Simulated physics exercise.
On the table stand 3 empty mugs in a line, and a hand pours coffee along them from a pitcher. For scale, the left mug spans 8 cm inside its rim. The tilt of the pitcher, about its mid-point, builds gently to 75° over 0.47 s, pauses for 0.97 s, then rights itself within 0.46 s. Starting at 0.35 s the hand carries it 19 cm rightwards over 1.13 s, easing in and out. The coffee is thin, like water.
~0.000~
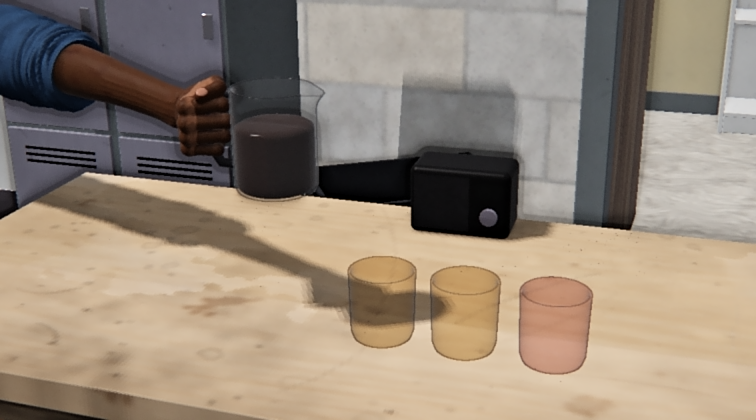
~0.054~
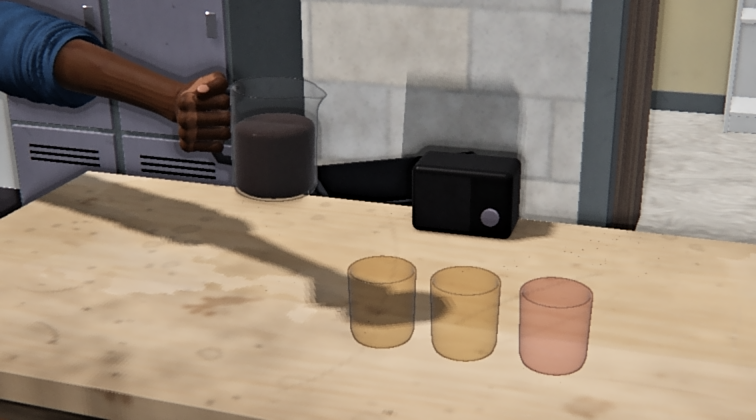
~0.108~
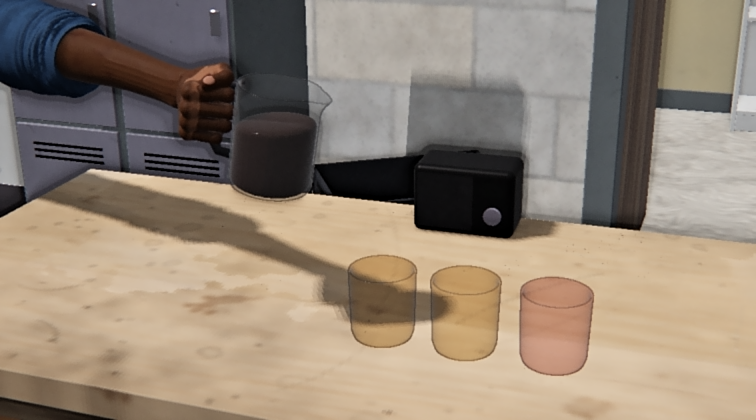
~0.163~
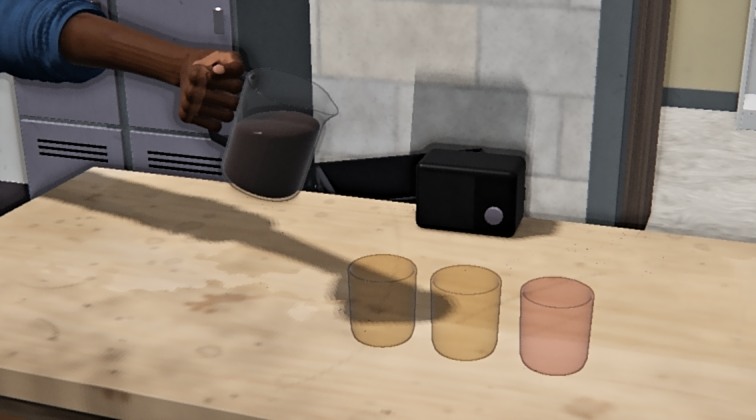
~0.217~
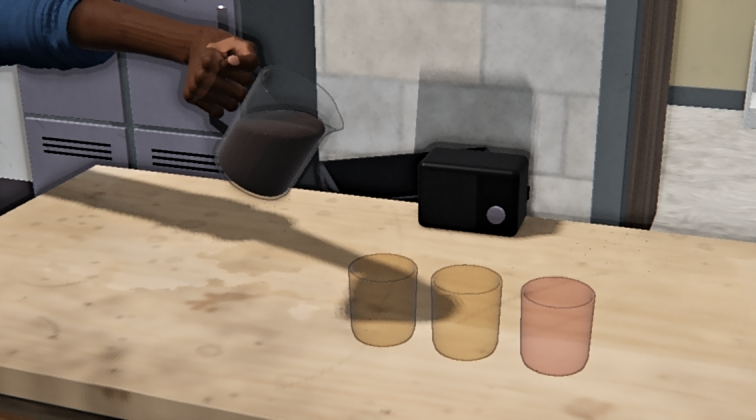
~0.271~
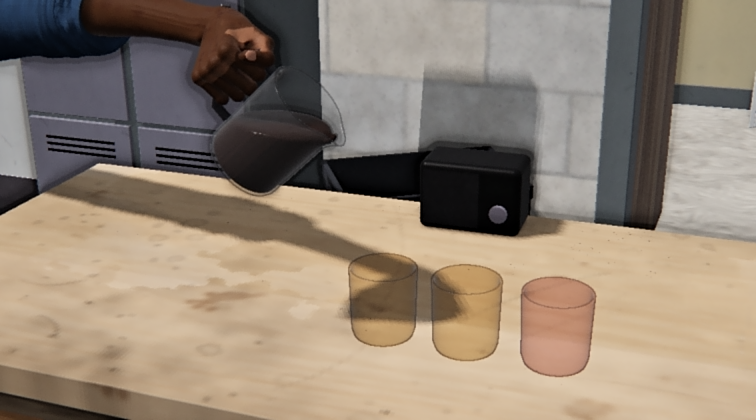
A hand holding a glass pitcher of dark coffee kept it upright at first, then gradually tilted it rightwards above a wooden table, where two yellowish mugs and a pink one stood in a line.
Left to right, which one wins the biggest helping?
The middle one ends up with the most.
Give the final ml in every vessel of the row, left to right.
Roughly 110 ml left, 150 ml middle, 70 ml right.
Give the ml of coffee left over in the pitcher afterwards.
Some 150 ml.
By 0.72 s the tilt is 75° and from the left they hold 105 ml, 0 ml, 0 ml, the pitcher 365 ml, and 0 ml is on the table.
By 1.05 s the tilt is 75° and from the left they hold 110 ml, 125 ml, 0 ml, the pitcher 255 ml, and 85 ml is on the table.
By 1.39 s the tilt is 75° and from the left they hold 110 ml, 150 ml, 25 ml, the pitcher 175 ml, and 130 ml is on the table.
By 1.76 s the tilt is 15° and from the left they hold 110 ml, 150 ml, 75 ml, the pitcher 150 ml, and 135 ml is on the table.
At rest from the left they hold 110 ml, 150 ml, 75 ml, the pitcher 150 ml, and 135 ml is on the table.
